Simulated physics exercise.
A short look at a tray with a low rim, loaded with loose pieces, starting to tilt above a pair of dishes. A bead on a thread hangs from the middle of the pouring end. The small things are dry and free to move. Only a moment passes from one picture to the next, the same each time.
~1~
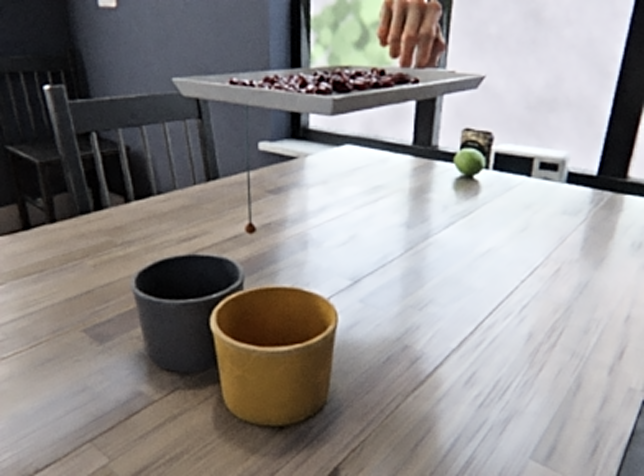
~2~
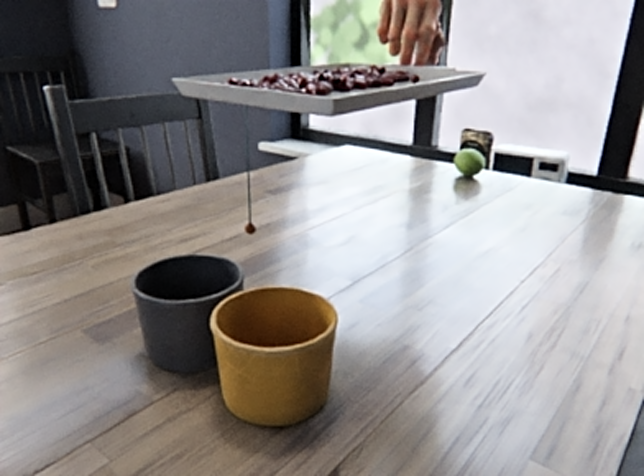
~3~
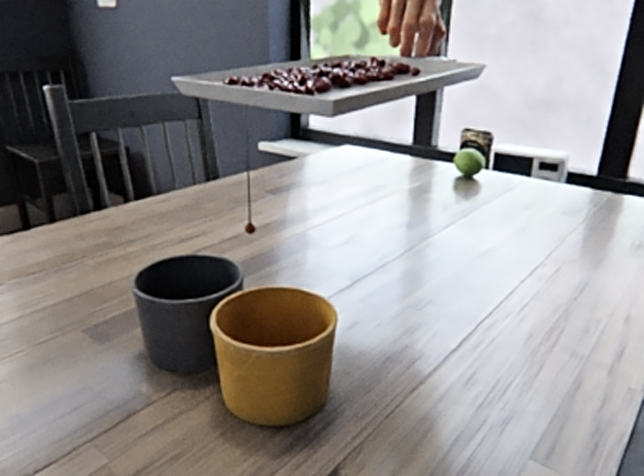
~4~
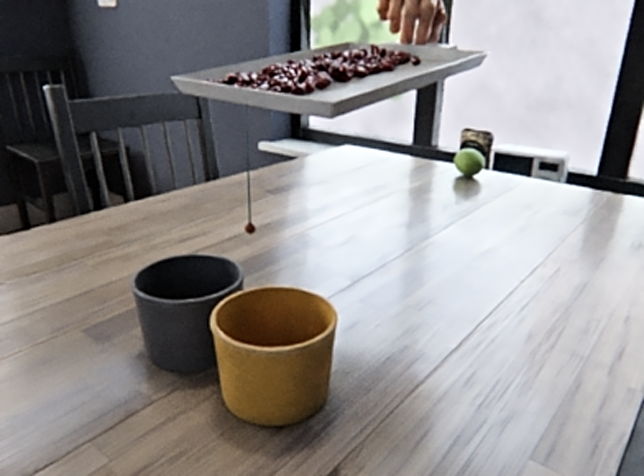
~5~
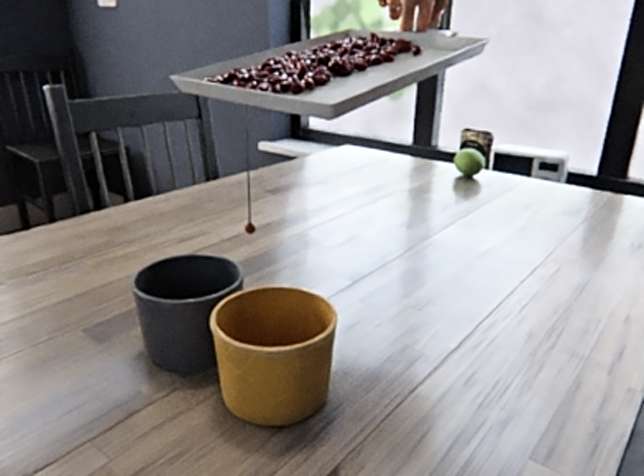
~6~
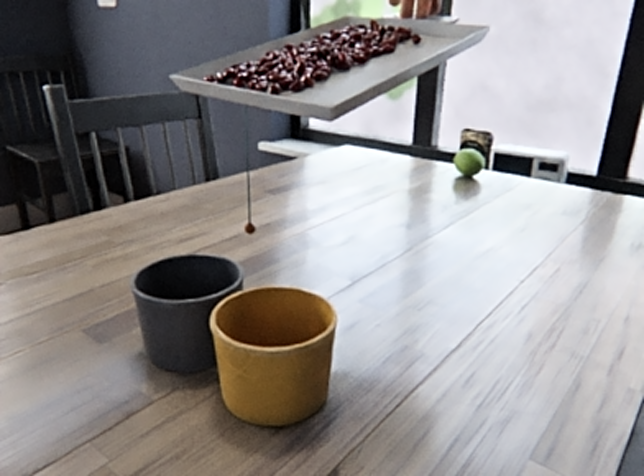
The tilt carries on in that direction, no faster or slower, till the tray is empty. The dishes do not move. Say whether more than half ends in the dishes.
Together they catch only the smaller part.
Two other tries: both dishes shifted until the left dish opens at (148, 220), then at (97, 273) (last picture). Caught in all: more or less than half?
First not half, then under half.
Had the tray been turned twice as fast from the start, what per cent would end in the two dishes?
Roughly 60 in a hundred.
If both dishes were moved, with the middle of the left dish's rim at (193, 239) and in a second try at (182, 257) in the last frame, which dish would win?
At the first place the right-hand dish, at the second right.
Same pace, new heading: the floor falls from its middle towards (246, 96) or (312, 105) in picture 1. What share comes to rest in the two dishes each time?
In turn 20 and 20 in a hundred.
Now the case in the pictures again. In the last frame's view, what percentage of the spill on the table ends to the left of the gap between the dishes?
Some 20 per cent.
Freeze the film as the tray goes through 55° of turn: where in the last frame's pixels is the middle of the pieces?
Roughly at (280, 78).
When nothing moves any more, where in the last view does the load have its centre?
Near (277, 337).
Just after the last frame, tray tipped steeply; the larger part on the tray; about a tenth in the right dish; just a few in the left dish; just a few outside both; about a tenth in the air.
A moment on, tray tipped right over; about a tenth in the right dish; about a tenth in the left dish; roughly two thirds outside both; about a tenth in the air.
Further on, tray tipped past a quarter turn; about a tenth in the right dish; roughly a quarter in the left dish; roughly two thirds outside both.
When it is over, tray tipped past a quarter turn; about a tenth in the right dish; roughly a quarter in the left dish; roughly two thirds outside both.
